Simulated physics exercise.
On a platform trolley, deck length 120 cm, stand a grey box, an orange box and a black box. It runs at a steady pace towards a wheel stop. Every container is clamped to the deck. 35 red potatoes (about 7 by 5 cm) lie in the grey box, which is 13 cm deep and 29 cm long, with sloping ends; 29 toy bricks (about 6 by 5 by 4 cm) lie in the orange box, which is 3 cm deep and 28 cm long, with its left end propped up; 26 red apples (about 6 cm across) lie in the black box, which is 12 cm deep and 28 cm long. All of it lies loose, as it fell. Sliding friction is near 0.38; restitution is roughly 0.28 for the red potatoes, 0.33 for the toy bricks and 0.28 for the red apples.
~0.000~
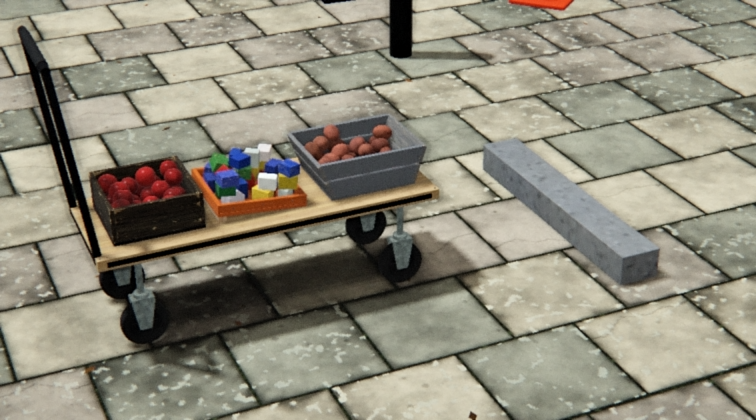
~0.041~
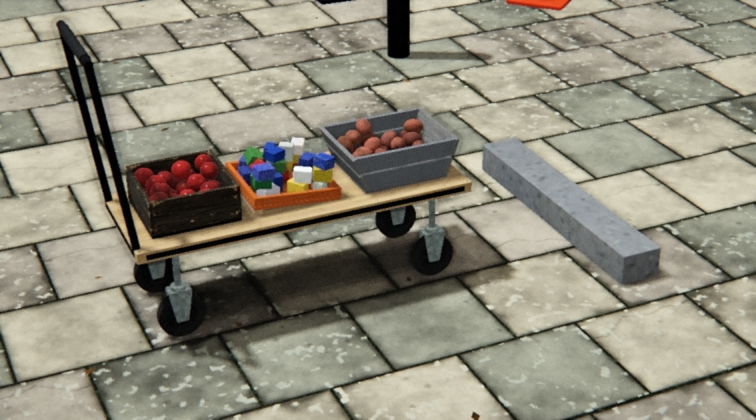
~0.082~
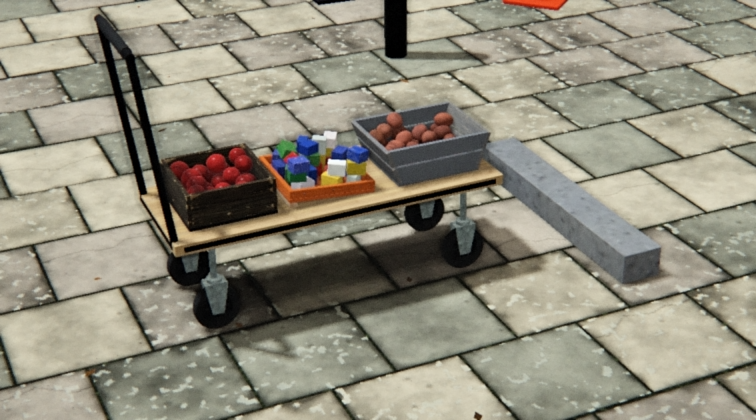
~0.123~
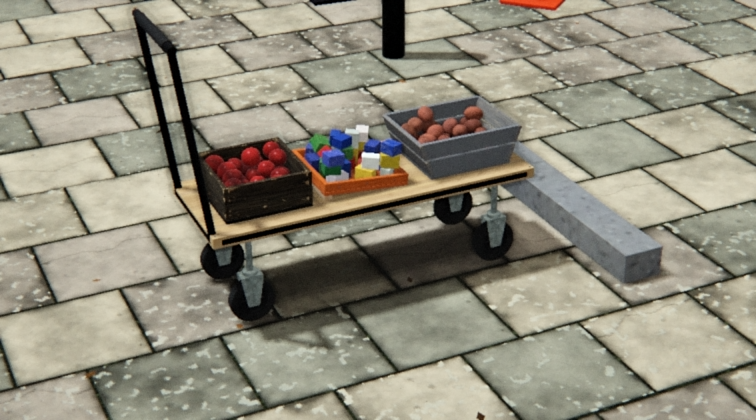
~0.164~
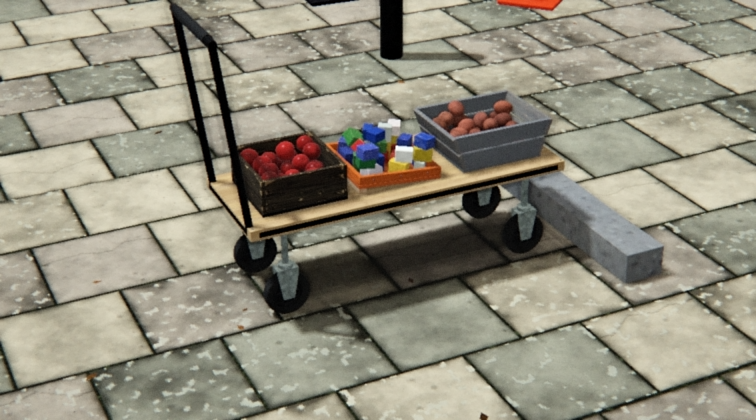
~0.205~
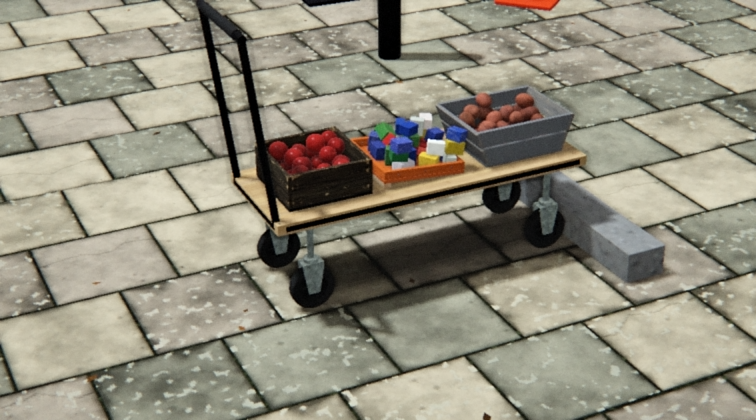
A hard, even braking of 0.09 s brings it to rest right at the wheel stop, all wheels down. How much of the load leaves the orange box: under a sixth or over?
The orange box loses more than one in six of its toy bricks.
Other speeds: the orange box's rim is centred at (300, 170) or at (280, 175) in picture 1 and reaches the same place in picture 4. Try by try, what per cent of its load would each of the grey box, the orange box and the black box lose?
Grey box 0 then 0, orange box 30 then 30, black box 0 then 0 per cent.
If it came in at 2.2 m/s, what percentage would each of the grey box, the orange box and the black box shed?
In that case grey box 0, orange box 40, black box 0 per cent.
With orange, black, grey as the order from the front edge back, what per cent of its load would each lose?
Then grey box 10, orange box 50, black box 10 per cent.
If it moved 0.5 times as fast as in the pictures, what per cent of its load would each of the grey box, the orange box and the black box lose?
In that case grey box 0, orange box 30, black box 0 per cent.
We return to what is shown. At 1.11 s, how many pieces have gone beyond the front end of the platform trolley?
Some 2 pieces.
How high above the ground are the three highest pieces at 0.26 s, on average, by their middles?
Some 54 cm up.
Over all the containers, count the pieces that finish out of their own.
Some 18 pieces.
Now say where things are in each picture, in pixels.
In the first frame (places track the rim corner closest to us here; the camera moves round a little), orange box (222, 205); black box (113, 209); 62 cm to go; all still inside.
In the second frame, orange box (258, 197); black box (152, 202); 50 cm to go.
In the third frame, orange box (293, 190); black box (190, 195); 37 cm to go.
In the fourth frame, orange box (328, 183); black box (227, 188); 25 cm to go.
In the fifth frame, orange box (363, 176); black box (264, 181); stopping.
In the sixth frame, orange box (388, 171); black box (291, 176); stopping; all still inside.
After 0.26 s, the grey box has all 35, the orange box is down by 6 of 29 and the black box has all 26.
After 0.38 s, the grey box is down by 1 of 35, the orange box is down by 10 of 29 and the black box is down by 1 of 26.
After 0.61 s, the grey box is down by 1 of 35, the orange box is down by 13 of 29 and the black box is down by 2 of 26.
When it is over (at 1.11 s), the grey box is down by 2 of 35, the orange box is down by 14 of 29 and the black box is down by 2 of 26. Asked share, 14 of 29, 48 per cent.
